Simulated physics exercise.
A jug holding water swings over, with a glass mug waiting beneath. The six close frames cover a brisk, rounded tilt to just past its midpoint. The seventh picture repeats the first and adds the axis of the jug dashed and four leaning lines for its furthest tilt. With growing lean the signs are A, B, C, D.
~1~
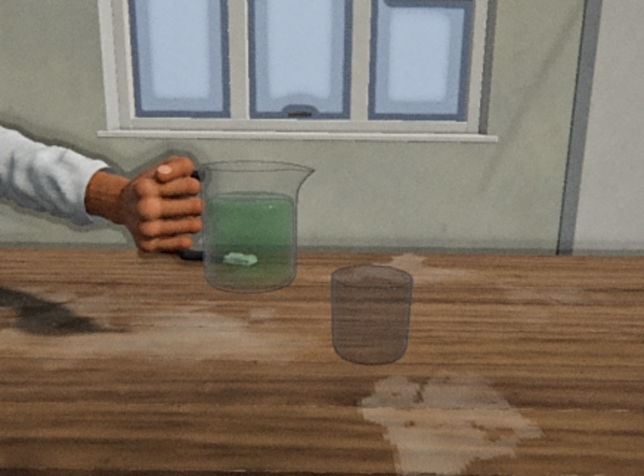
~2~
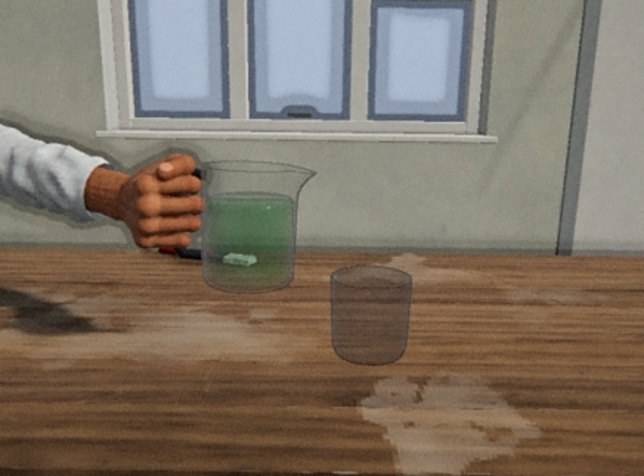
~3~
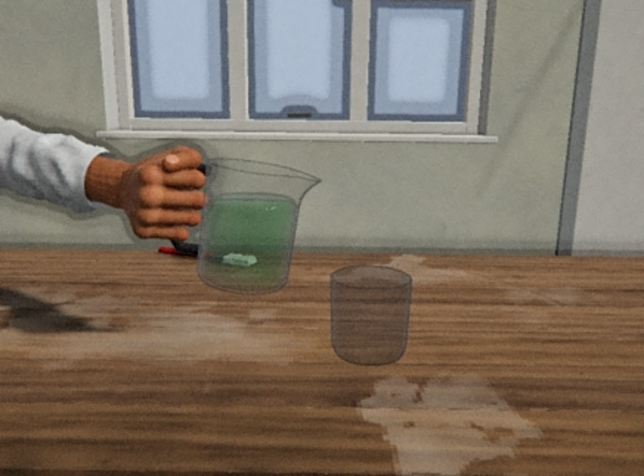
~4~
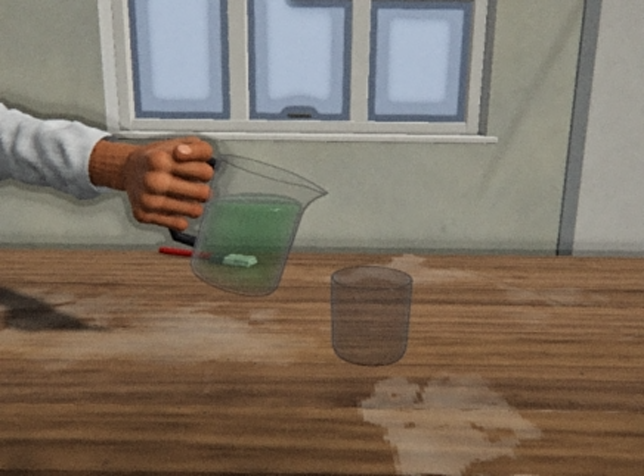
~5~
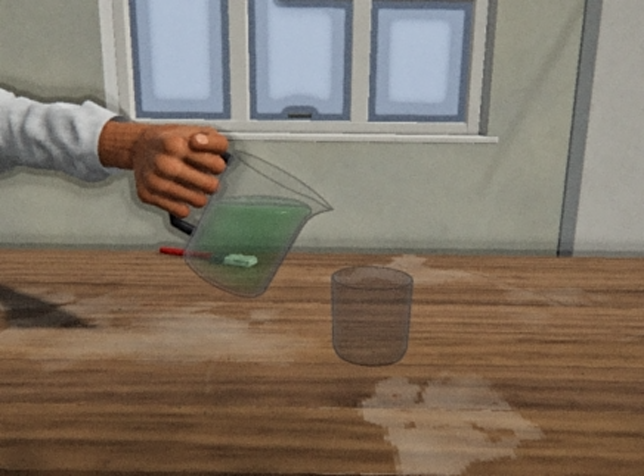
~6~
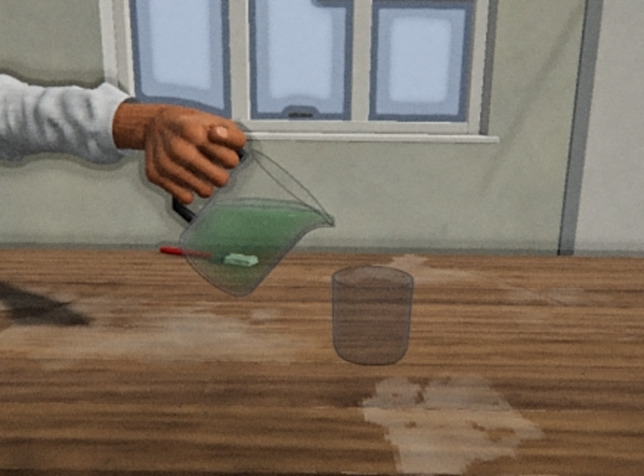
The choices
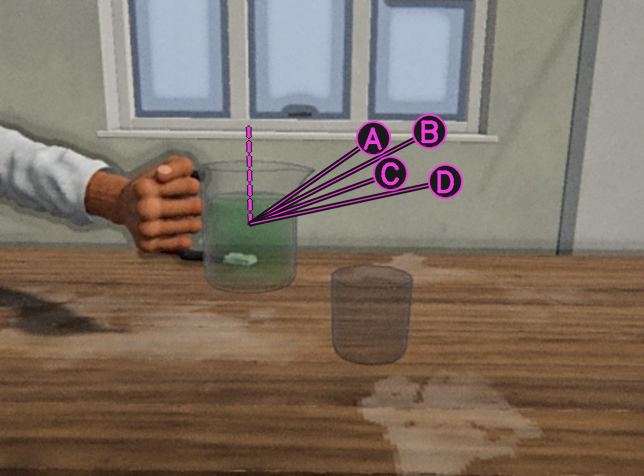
A hand in a white sleeve held a clear jug of green liquid above a wooden table, then steadily tilted it rightward toward an empty glass mug, the liquid sliding up to the lip.
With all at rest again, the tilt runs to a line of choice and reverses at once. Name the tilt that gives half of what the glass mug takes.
Take B.
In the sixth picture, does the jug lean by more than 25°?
Yes, it does.
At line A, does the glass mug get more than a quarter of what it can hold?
Yes, clearly.
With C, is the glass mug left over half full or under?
Over.
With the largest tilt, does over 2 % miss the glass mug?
Yes.
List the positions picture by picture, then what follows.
Upright, lip at (313, 170); rim of the glass mug round (372, 276); nothing has left yet.
Tipped about 2°, lip at (315, 173); nothing has left yet.
Tipped about 8°, lip at (320, 180); nothing has left yet.
Tipped about 17°, lip at (326, 192); nothing has left yet.
Tipped about 29°, lip at (332, 208); nothing has left yet.
Tipped about 40°, lip at (334, 225); nothing has left yet.
On the marked copy, A at (359, 148); B at (414, 139); C at (374, 179); D at (429, 185).
Choosing A, the glass mug ends with about 33 % of what it can hold.
Choosing B, the glass mug ends with about 52 % of what it can hold.
Choosing C, the glass mug ends with about 73 % of what it can hold.
Choosing D, the glass mug ends with about 81 % of what it can hold; 9 % of the water is spilt.
